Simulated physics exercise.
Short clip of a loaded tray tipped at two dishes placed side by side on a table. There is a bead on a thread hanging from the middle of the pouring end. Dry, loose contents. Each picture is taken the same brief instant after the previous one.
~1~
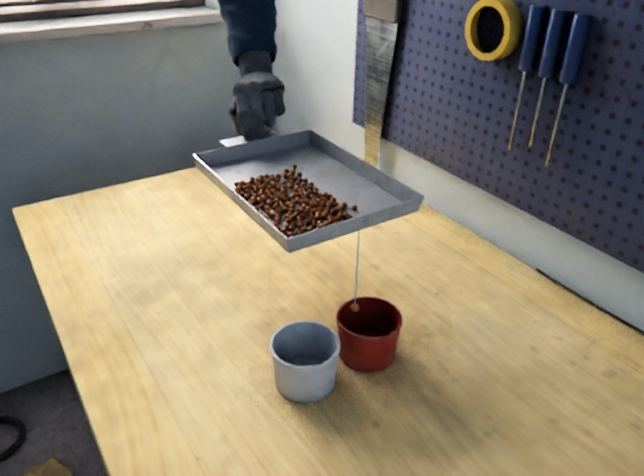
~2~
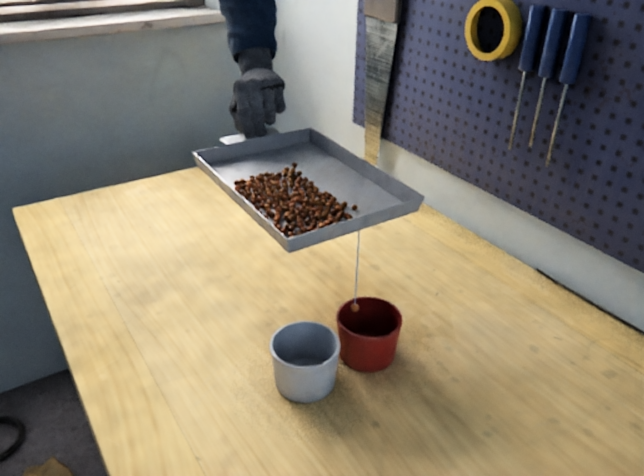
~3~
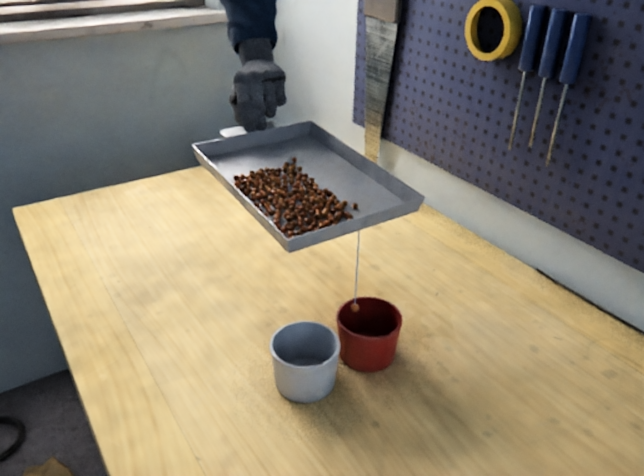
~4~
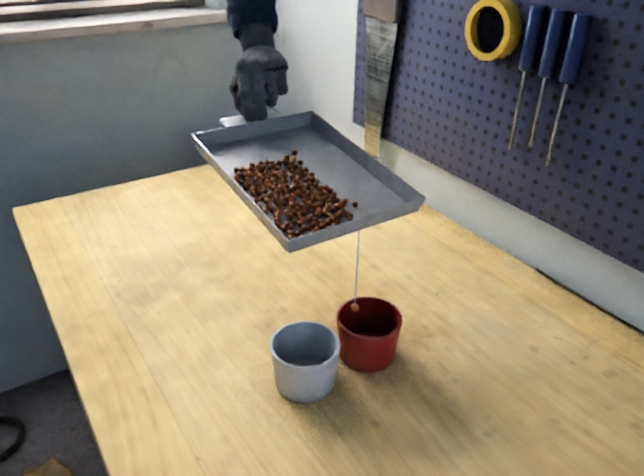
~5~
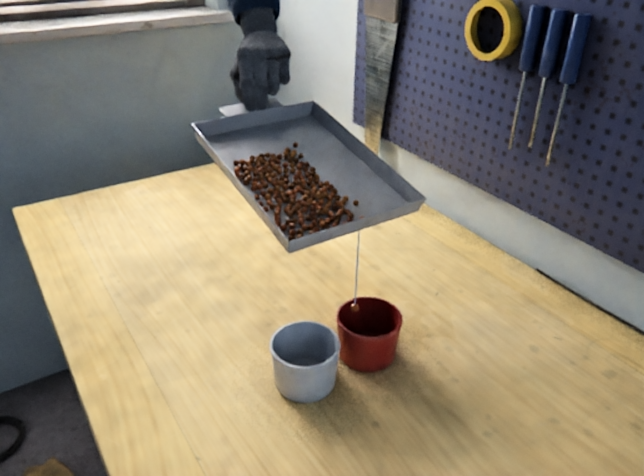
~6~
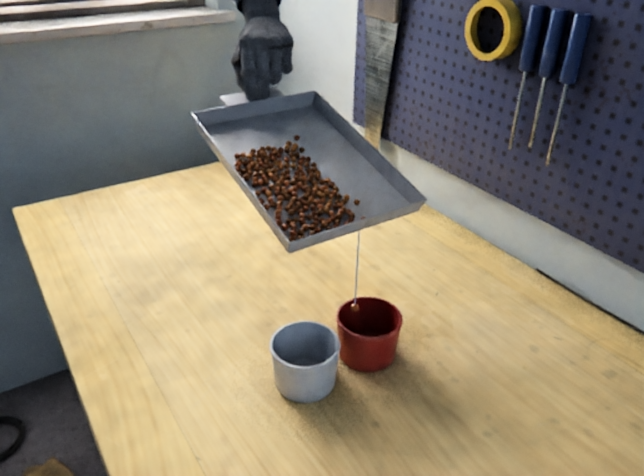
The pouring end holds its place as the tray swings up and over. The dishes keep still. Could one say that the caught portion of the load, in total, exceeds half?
Dishes miss most.
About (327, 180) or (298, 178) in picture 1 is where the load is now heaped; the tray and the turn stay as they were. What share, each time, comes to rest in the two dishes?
In order, roughly 10 % and 10 %.
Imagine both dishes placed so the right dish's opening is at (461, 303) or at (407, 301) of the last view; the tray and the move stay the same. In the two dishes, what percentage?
First position: Some 30 %; second position: Some 0 %.
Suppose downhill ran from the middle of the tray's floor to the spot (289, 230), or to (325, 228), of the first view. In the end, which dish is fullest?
The first try: The left one. The second: The dish on the left.
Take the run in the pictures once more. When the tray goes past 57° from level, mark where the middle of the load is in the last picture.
(330, 207).
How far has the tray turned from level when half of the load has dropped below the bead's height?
The angle is roughly 110° at that point.
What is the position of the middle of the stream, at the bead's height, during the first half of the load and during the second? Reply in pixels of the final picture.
Earlier portion about (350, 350); later portion about (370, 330).
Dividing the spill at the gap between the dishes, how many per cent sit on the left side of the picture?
Roughly 20 percent.
Soon after the last picture, tray tipped steeply; all on the tray.
A little later, tray tipped right over; all on the tray.
Later still, tray tipped past a quarter turn; a small part in the left dish; a stray few in the right dish; nearly all outside both.
At rest, tray tipped past a quarter turn; a small part in the left dish; a stray few in the right dish; nearly all outside both.
